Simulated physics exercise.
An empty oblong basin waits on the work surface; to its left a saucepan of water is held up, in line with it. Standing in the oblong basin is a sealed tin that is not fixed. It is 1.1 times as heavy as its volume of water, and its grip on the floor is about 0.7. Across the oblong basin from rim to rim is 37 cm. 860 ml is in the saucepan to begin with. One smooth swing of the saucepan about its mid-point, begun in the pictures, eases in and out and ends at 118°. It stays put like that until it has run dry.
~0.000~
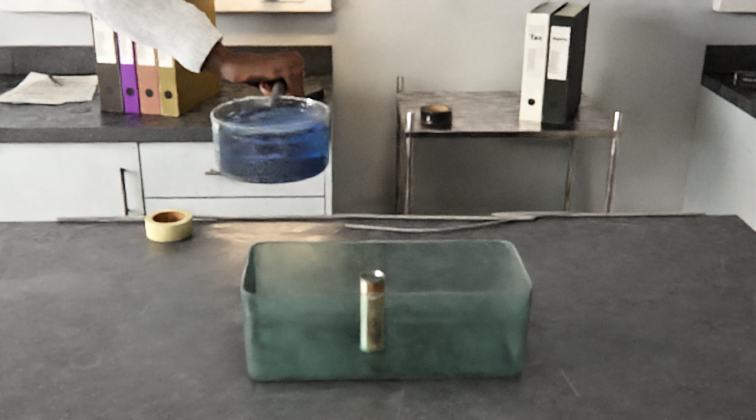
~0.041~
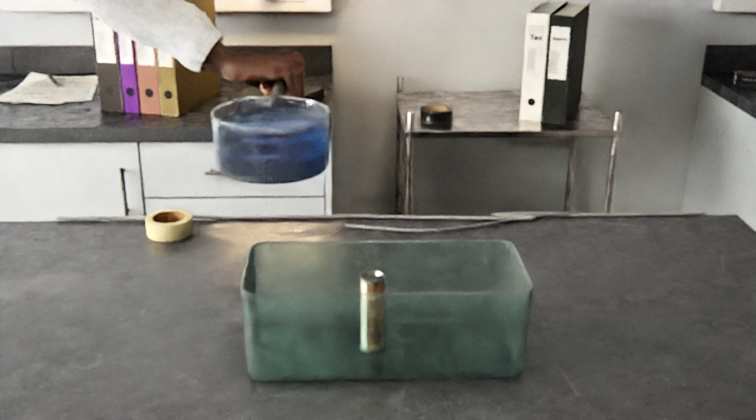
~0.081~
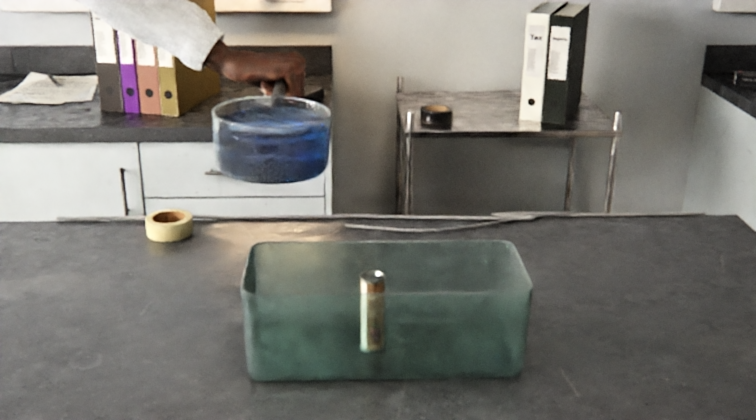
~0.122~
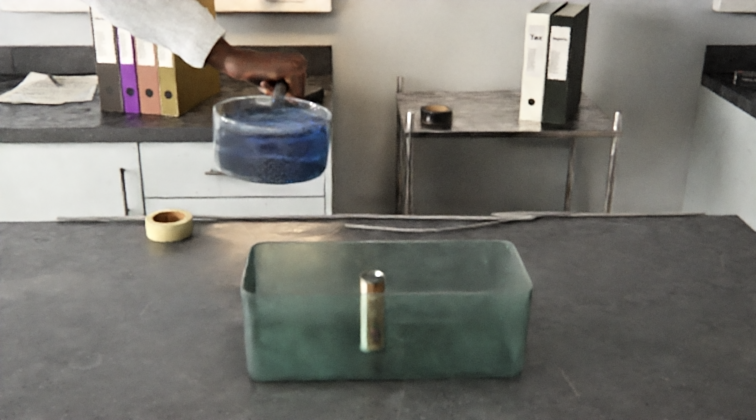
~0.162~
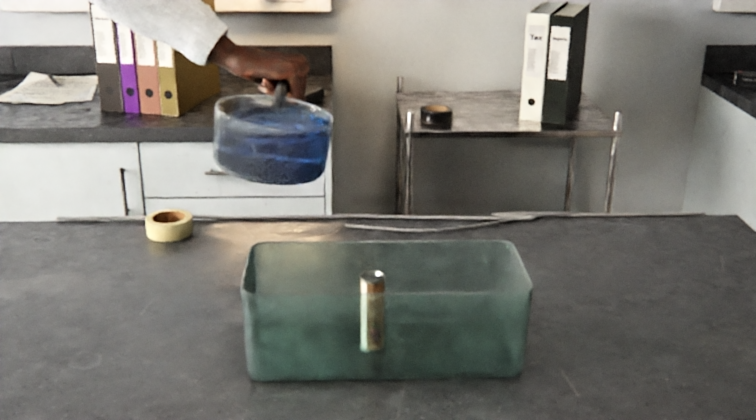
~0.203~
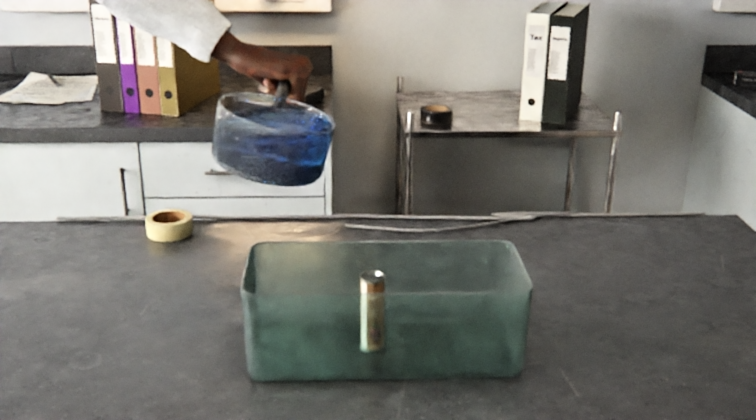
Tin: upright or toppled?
Upright.
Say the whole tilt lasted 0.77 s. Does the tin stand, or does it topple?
The tin stays balanced.
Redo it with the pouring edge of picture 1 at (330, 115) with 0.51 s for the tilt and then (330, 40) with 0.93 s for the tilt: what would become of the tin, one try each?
Trial 1 - tin tips; trial 2 - tin stays standing.
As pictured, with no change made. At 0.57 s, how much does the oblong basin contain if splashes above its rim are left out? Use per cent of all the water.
Roughly 12 per cent.
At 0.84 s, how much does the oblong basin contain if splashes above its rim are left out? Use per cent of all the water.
Value: Approx. 88 %.
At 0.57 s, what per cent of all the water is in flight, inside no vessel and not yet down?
Close to 46 in a hundred.
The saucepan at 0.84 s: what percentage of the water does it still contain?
4 in a hundred, give or take.
After 0.57 s the tilt is 80° and 42 per cent is still to pour; the tin stands where it began.
After 0.84 s the tilt is 115° and 4 per cent is still to pour; the tin stands where it began.
After 1.12 s the tilt is 118° and 0 per cent is still to pour; the tin stands 1 cm from where it began.
After 1.43 s the tilt is 118° and 0 per cent is still to pour; the tin stands where it began.
In the end the tin stands where it began.
